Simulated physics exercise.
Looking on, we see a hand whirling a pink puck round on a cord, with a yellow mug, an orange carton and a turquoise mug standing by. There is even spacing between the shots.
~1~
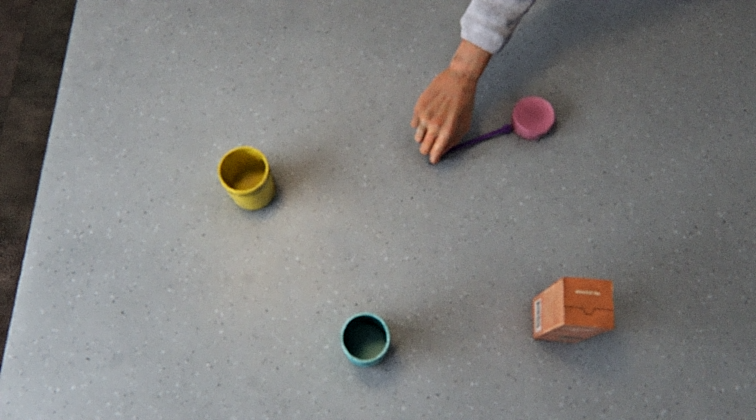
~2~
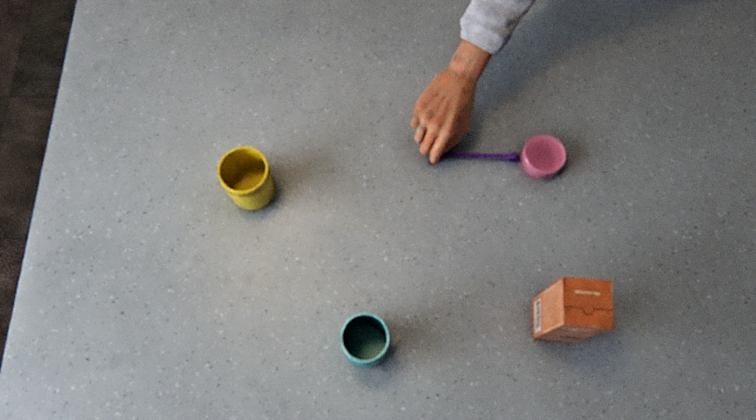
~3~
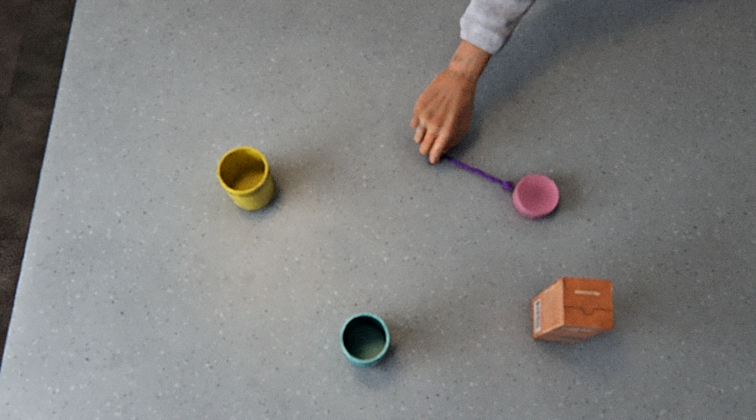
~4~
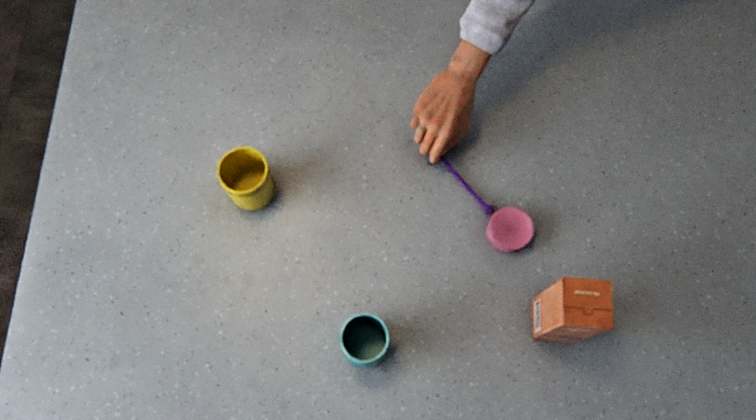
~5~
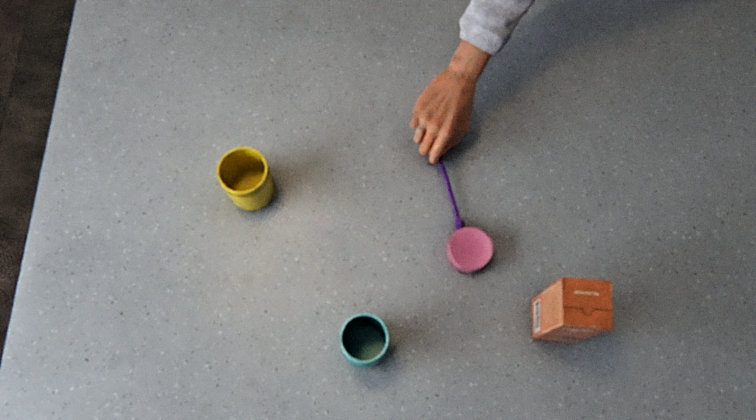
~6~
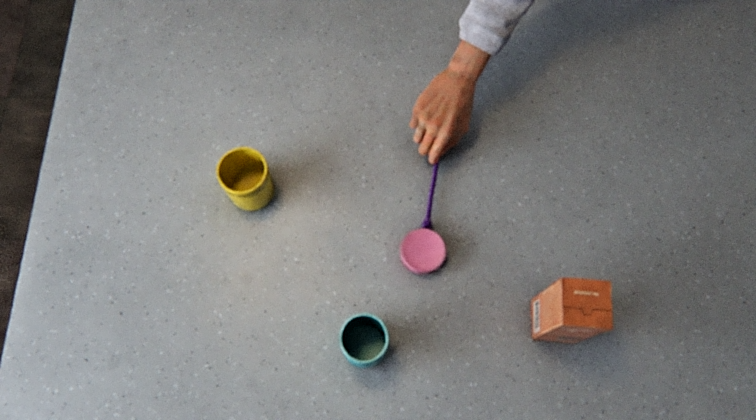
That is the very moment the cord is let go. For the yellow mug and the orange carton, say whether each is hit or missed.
The yellow mug is hit, the orange carton is missed.
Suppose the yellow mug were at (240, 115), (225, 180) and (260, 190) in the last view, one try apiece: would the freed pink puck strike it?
Result per position - 1: No collision; 2: Collision; 3: Collision.
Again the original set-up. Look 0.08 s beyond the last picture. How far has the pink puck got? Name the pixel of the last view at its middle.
By then you'd find it at pixel (337, 224).
Then, 0.08 s later than the last view, puck near (337, 224).
Then, 0.20 s later than the last view, puck near (283, 207); yellow mug pushed aside.
Finally, puck near (283, 207); yellow mug pushed aside. The yellow mug gets hit and the orange carton escapes it.
